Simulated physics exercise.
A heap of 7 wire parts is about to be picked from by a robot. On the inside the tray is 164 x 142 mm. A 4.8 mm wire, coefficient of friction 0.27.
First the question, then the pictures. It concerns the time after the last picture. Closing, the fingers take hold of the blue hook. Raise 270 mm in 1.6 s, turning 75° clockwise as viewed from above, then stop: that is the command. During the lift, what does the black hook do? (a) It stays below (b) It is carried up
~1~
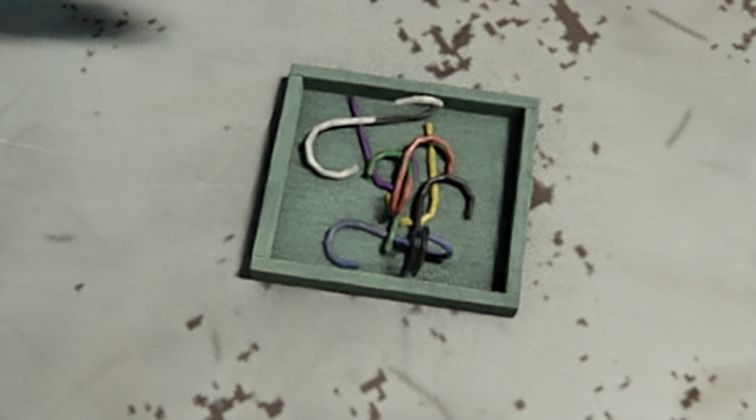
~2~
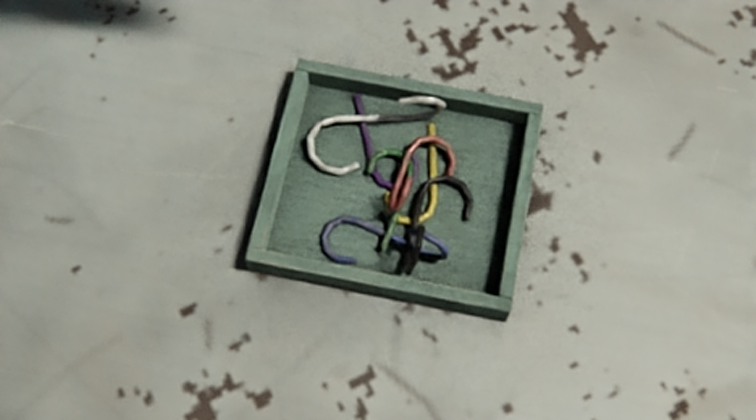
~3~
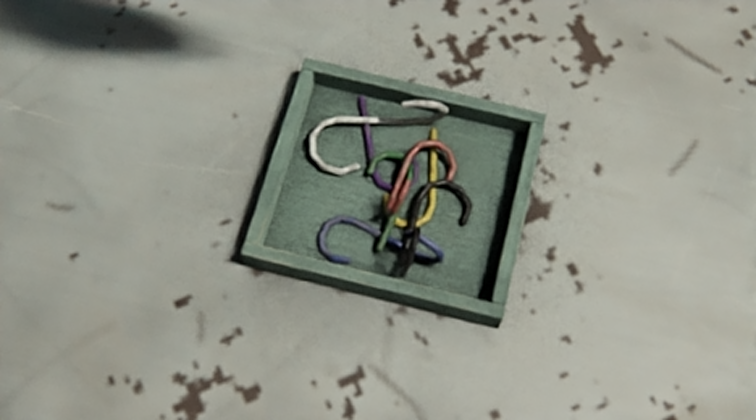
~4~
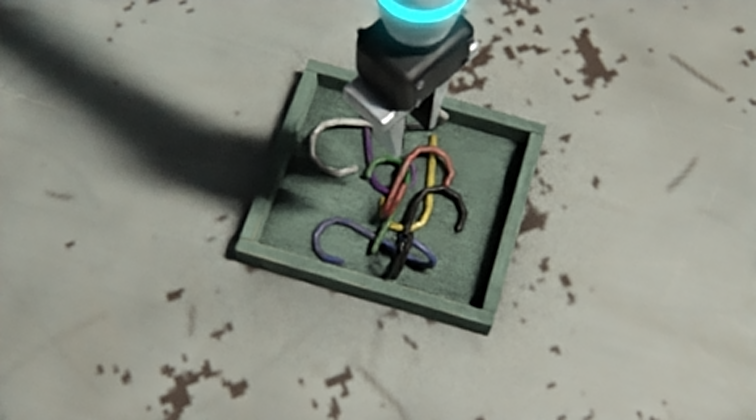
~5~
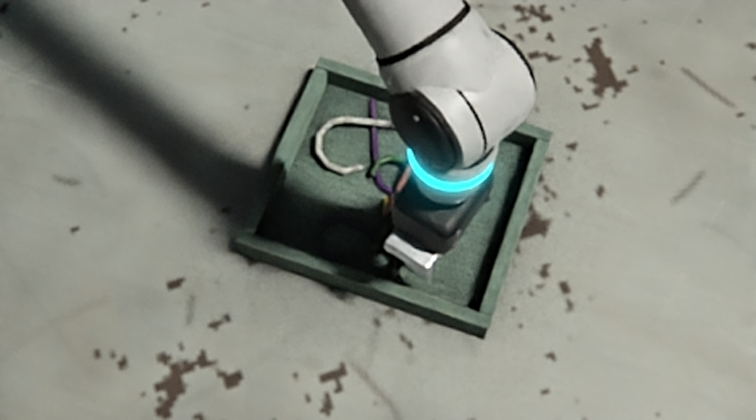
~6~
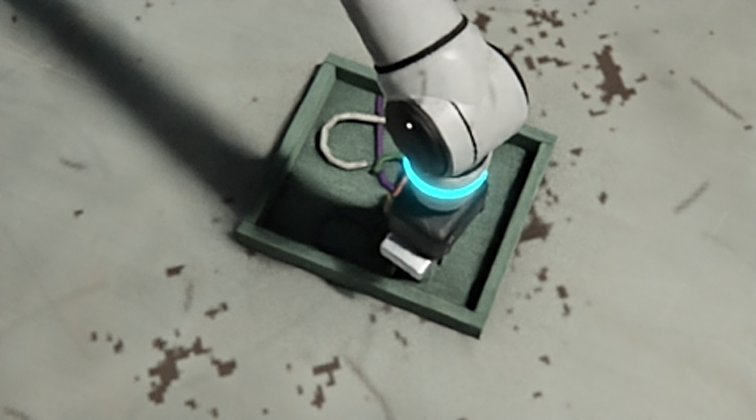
b.
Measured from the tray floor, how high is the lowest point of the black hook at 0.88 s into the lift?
90 mm.
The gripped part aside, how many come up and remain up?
Count: 1.
Then, 0.48 s into the lift, lowest point more than 20 mm over the tray floor, blue hook 58 mm.
Then, 0.88 s into the lift, lowest point more than 20 mm over the tray floor, blue hook 158 mm, black hook 86 mm.
Then, 1.60 s into the lift, lowest point more than 20 mm over the tray floor, blue hook 272 mm, black hook 192 mm.
Finally, hanging blue hook 272 mm, black hook 193 mm; the other 5 are down.
